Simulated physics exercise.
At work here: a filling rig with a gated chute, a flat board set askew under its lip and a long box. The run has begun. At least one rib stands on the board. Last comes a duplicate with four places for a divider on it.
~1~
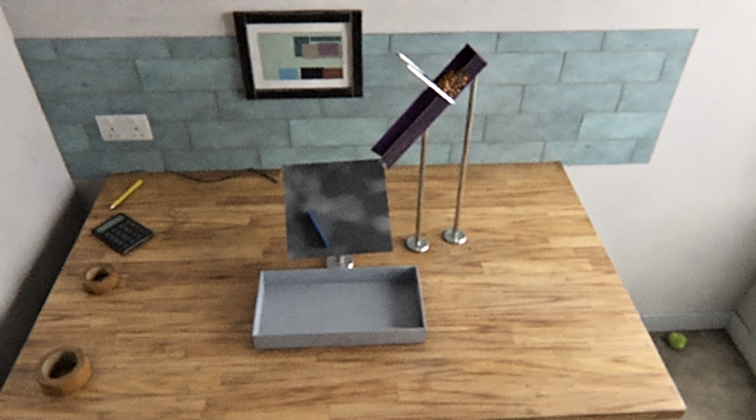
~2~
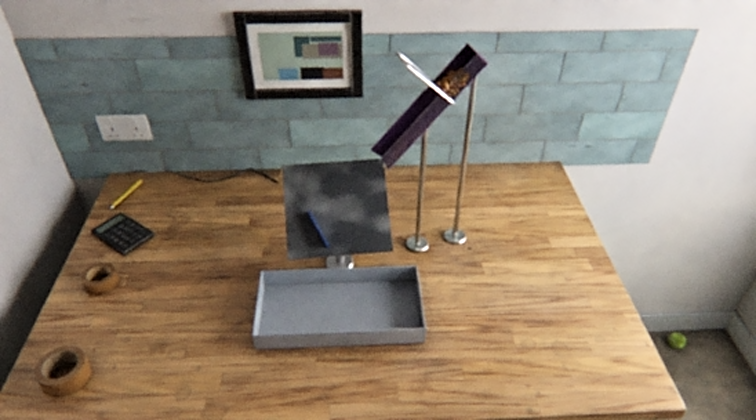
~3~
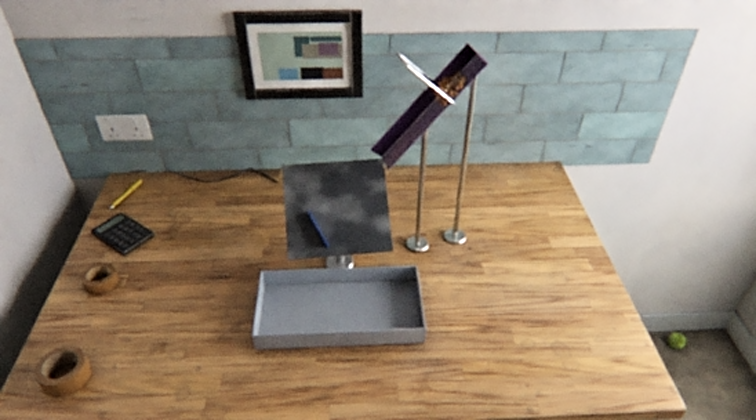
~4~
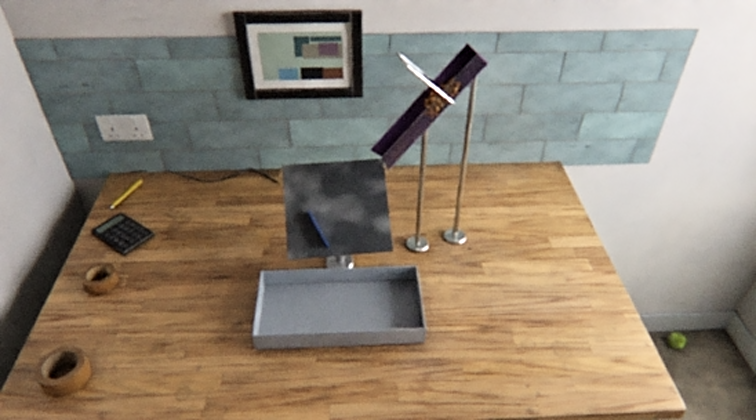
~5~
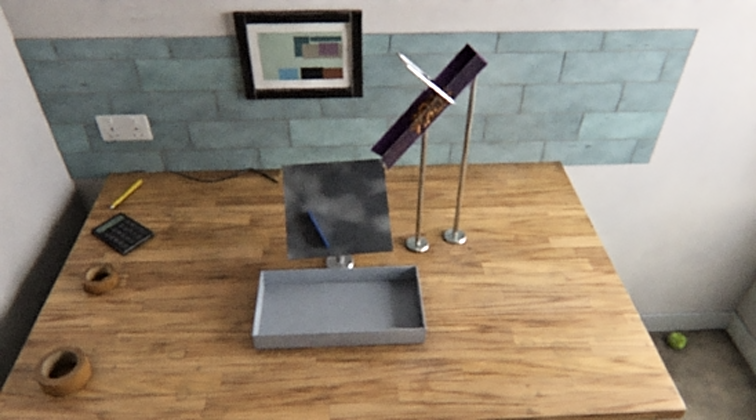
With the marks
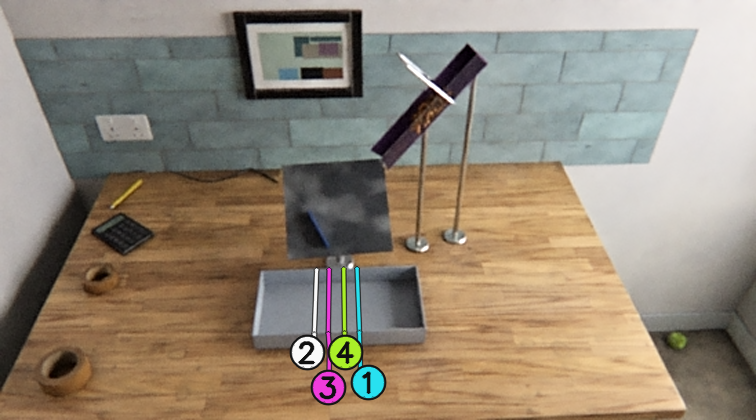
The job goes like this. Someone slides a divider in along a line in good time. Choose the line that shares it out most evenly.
The best line is 4.
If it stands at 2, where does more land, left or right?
More lands on the right.
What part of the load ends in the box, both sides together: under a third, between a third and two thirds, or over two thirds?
Over two thirds.
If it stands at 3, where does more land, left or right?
Right.
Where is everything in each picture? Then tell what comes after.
Load behind the gate (451, 81), roasted chickpeas; lip of the chute (385, 163), sloping fairly steeply, in the first picture.
Middle of the board (337, 208), tilted fairly steeply; middle of its low edge (341, 255); of its high edge (333, 162), in the second picture.
Front corners of the box (253, 335) and (426, 328), empty; front of the load (437, 99), in the third picture.
Middle of the load (440, 98); its front (427, 113), roughly a quarter of the way to the lip; rib from (309, 211) to (328, 246), in the fourth picture.
Middle of the load (429, 110); its front (413, 129), roughly half of the way to the lip, in the fifth picture.
On the marked copy, line 1 crosses the front rim at (359, 331); line 2 crosses the front rim at (314, 333); line 3 crosses the front rim at (328, 332); line 4 crosses the front rim at (344, 332).
With 1, of what is caught, the larger part on the left of the divider, about a tenth on the right.
With 2, of what is caught, not one piece on the left of the divider, every piece on the right.
With 3, of what is caught, just a few on the left of the divider, almost all on the right.
With 4, of what is caught, roughly a third on the left of the divider, roughly two thirds on the right.
